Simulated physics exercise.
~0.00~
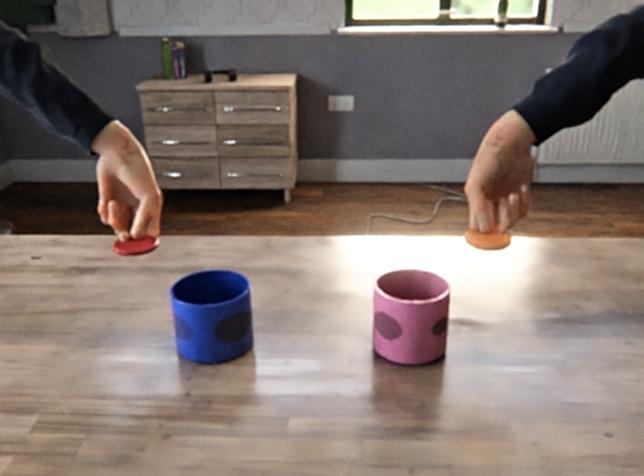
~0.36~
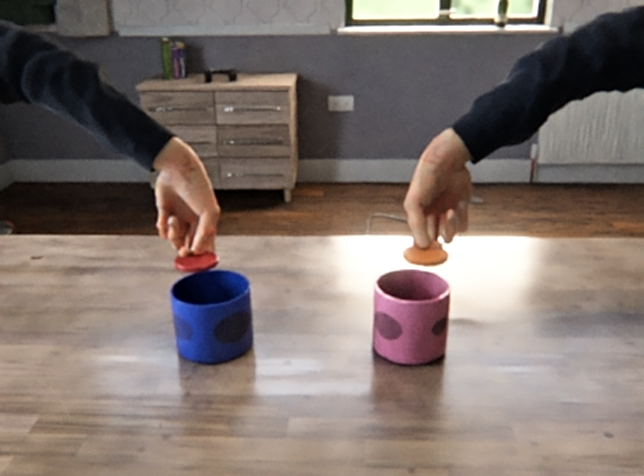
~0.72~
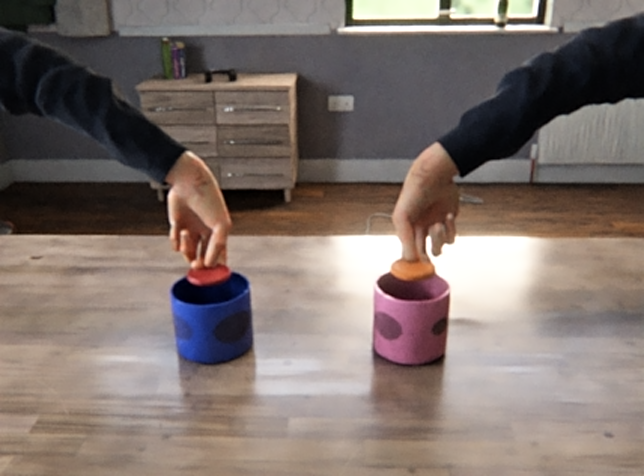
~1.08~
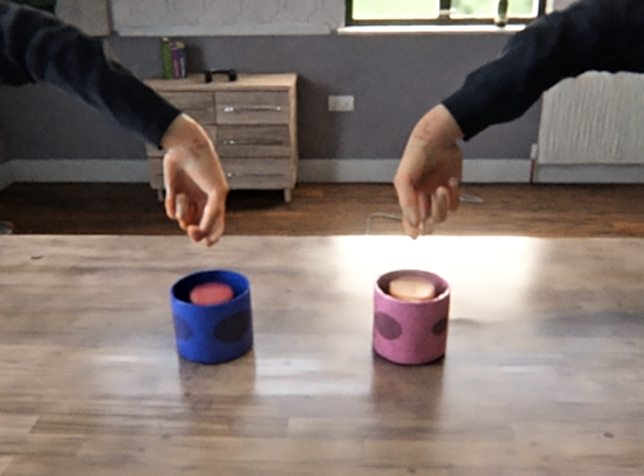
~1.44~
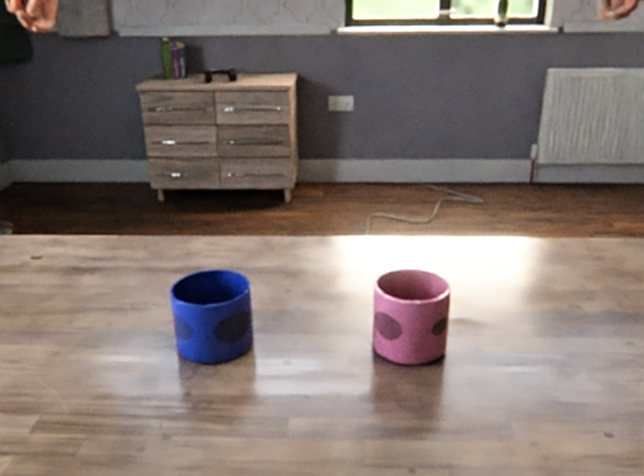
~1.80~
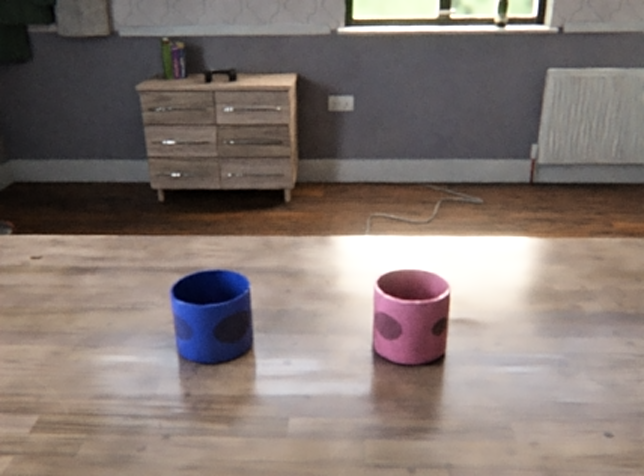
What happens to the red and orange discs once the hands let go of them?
Neither one stays on top as a lid. The red disc falls into the blue mug and the orange disc falls into the pink mug.
